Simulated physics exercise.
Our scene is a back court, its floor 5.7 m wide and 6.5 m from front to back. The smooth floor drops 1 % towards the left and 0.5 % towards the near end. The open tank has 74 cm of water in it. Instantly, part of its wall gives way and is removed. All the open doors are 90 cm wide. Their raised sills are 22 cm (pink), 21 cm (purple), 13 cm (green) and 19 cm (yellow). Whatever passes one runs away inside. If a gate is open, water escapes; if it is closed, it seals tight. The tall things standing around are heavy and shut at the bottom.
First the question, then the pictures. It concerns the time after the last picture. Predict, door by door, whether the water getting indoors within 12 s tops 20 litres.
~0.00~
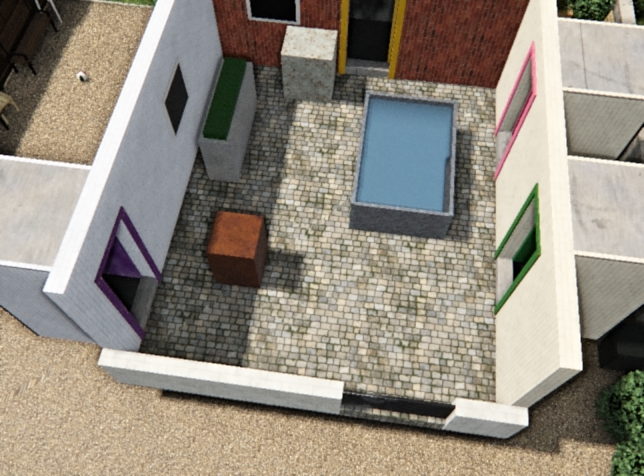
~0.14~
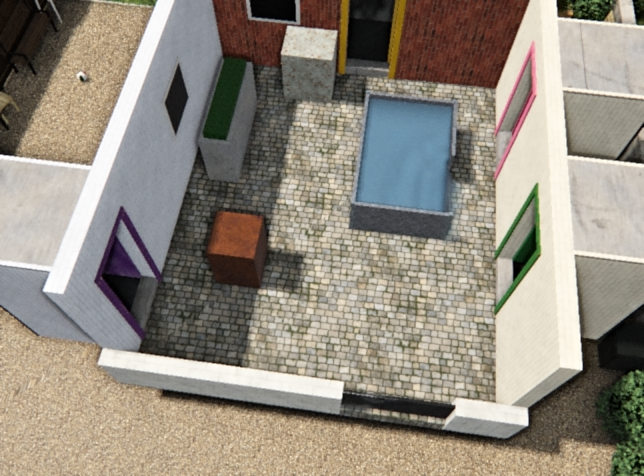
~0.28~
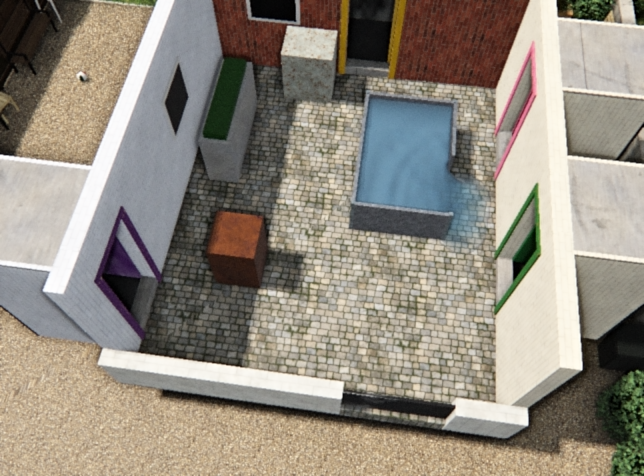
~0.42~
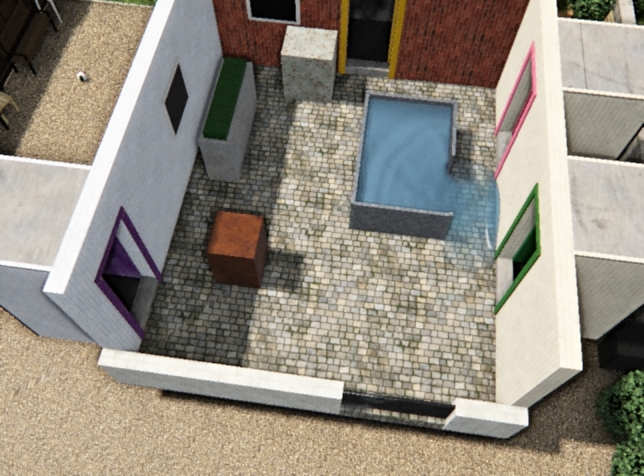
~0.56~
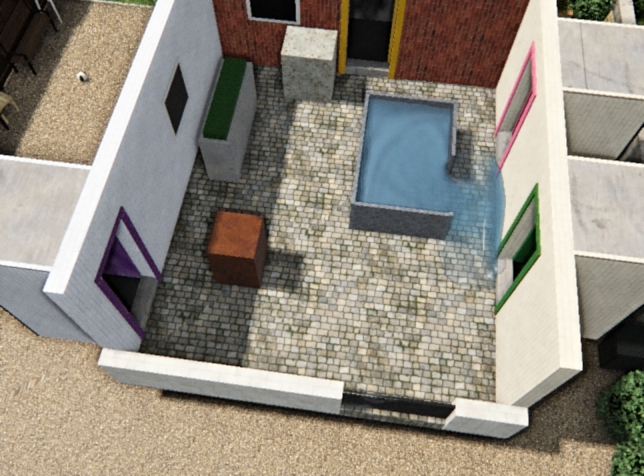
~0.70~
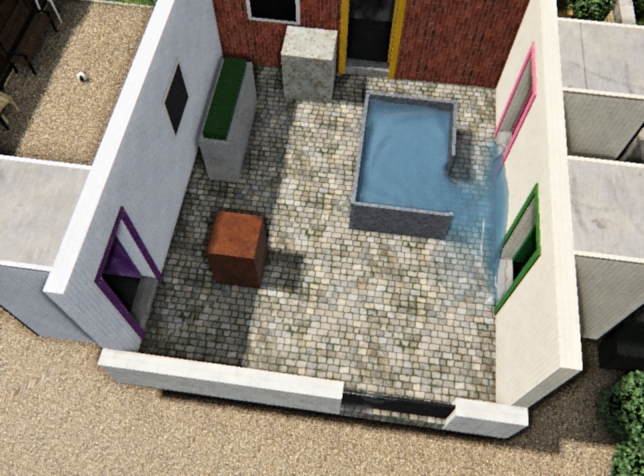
Pink door: The inflow ends up lower than the cap; purple door: The inflow ends up lower than the cap; green door: The inflow ends up higher than the cap; yellow door: The inflow ends up lower than the cap.
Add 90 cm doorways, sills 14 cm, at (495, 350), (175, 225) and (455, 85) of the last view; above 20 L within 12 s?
In that order: Below, not over, past it.
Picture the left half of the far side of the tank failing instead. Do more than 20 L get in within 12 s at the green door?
Relative to that limit, green ends up on the low side.
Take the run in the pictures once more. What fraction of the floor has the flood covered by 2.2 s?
Covered: Roughly 35 %.
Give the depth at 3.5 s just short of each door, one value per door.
In centimetres, the pink door has 12, the purple door 3, the green door 14 and the yellow door 7.
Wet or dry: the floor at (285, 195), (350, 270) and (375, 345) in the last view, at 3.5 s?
Listed in sequence, the spots are bone dry, bone dry and drenched.
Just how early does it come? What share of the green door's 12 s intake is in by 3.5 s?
95 percent or so by then.
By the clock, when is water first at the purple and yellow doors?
So purple at 3.6 s, and yellow at 2.0 s.
After 1.4 s water covers 20 % of the floor and is deepest (55 cm) near (493, 220); pink door 16 cm at the sill, 1 L in, purple door not reached, green door 24 cm at the sill, 11 L in, yellow door not reached.
After 2.2 s water covers 35 % of the floor and is deepest (40 cm) near (483, 219); pink door 14 cm at the sill, 2 L in, purple door not reached, green door 20 cm at the sill, 39 L in, yellow door 4 cm at the sill, 0 L in.
After 3.5 s water covers 55 % of the floor and is deepest (26 cm) near (483, 219); pink door 12 cm at the sill, 2 L in, purple door not reached, green door 14 cm at the sill, 55 L in, yellow door 7 cm at the sill, 0 L in.
After 7.0 s water covers 95 % of the floor and is deepest (16 cm) near (135, 365); pink door 6 cm at the sill, 2 L in, purple door 15 cm at the sill, 0 L in, green door 7 cm at the sill, 58 L in, yellow door 14 cm at the sill, 1 L in.
After 12.0 s water covers 100 % of the floor and is deepest (13 cm) near (316, 390); pink door 4 cm at the sill, 2 L in, purple door 11 cm at the sill, 0 L in, green door 6 cm at the sill, 58 L in, yellow door 8 cm at the sill, 1 L in.
